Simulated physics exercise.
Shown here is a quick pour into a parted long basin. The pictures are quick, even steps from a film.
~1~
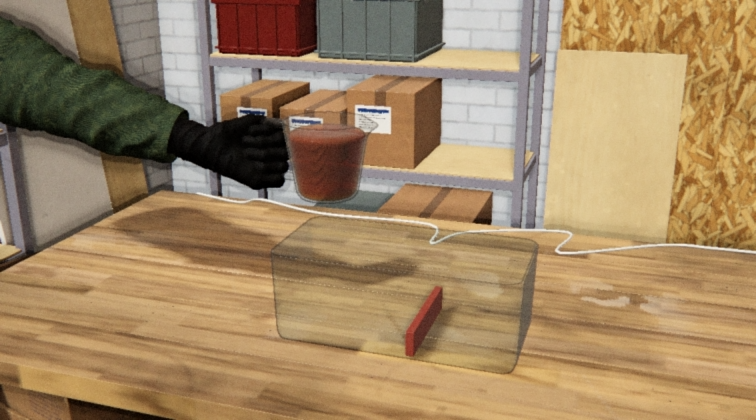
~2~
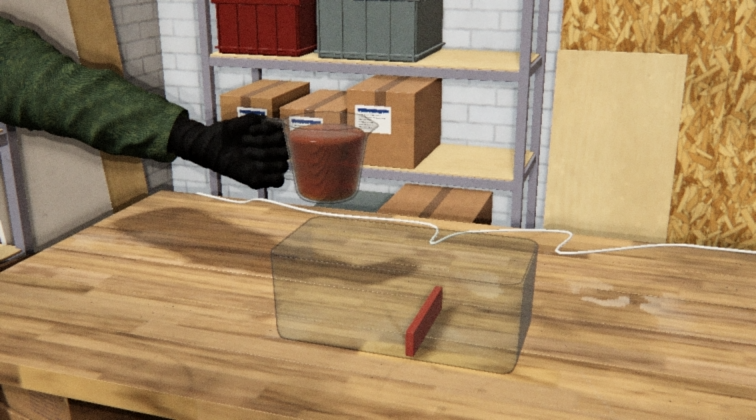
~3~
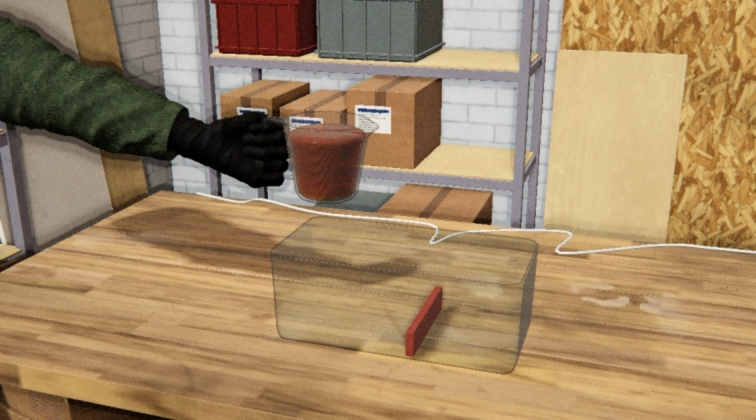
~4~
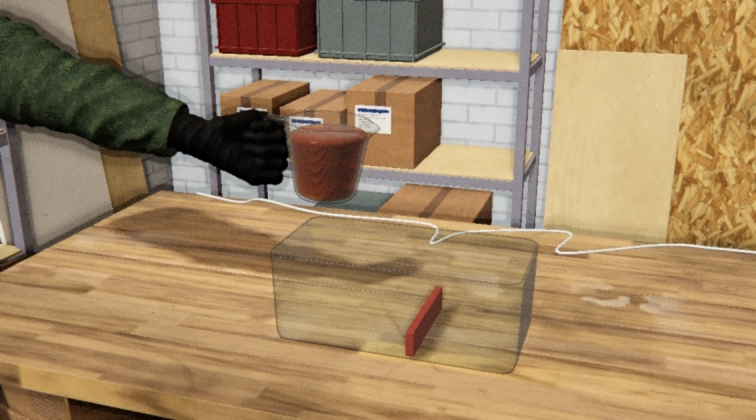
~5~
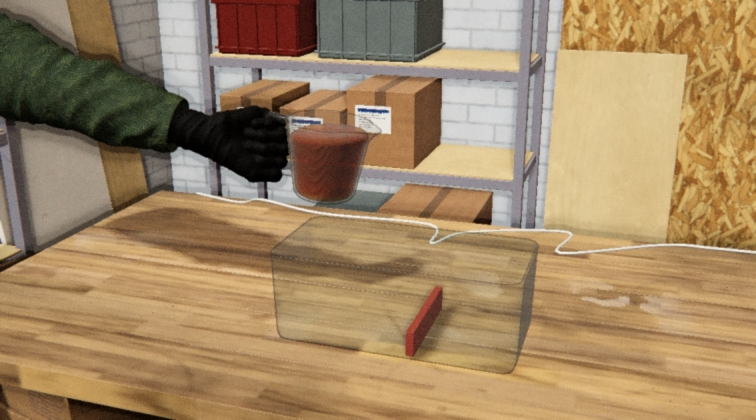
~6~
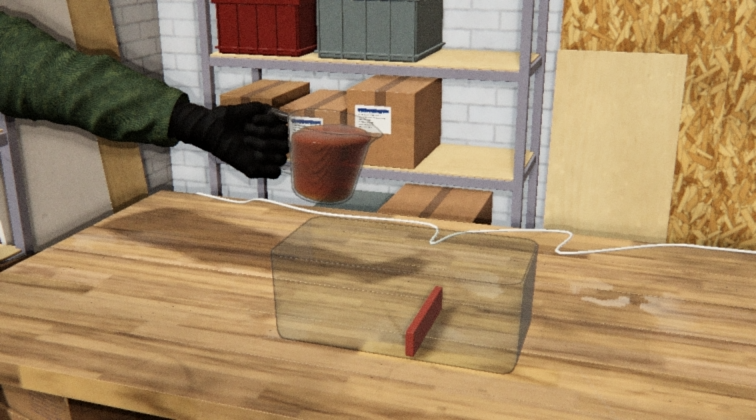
A black-gloved hand in a dark green sleeve reaches in from the left, holding a clear cup of reddish-brown liquid above a wooden workbench, seen from slightly above in a storeroom. Below sits a long transparent basin with a short red divider, a white cord and shelves of boxes and bins behind. The hand slowly tilts the cup slightly rightward, while the camera stays still.
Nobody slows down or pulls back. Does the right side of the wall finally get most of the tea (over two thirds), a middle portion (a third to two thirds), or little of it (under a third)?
It gets a middle portion.
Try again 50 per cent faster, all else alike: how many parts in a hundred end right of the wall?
Share on the right: Some 40 percent.
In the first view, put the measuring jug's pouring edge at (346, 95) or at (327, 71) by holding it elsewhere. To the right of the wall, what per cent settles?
About 5 per cent, then about 10 per cent.
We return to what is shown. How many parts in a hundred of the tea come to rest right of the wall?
It is close to 50 per cent.
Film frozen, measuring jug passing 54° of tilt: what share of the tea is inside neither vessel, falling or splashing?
Near 15 parts in a hundred.
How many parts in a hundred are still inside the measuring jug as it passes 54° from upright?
It comes to 75 per cent or so.
A moment on, the measuring jug is tipped part way and 77 per cent is still to pour, 2 is left of the wall and 6 right of it.
Next, the measuring jug is tipped on its side and 24 per cent is still to pour, 21 is left of the wall and 42 right of it.
Then the measuring jug is tipped on its side and 1 per cent is still to pour, 49 is left of the wall and 48 right of it.
Later the measuring jug is tipped on its side and 0 per cent is still to pour, 50 is left of the wall and 49 right of it.
In the end 50 per cent lies left of the wall, 49 right of it and 1 outside.
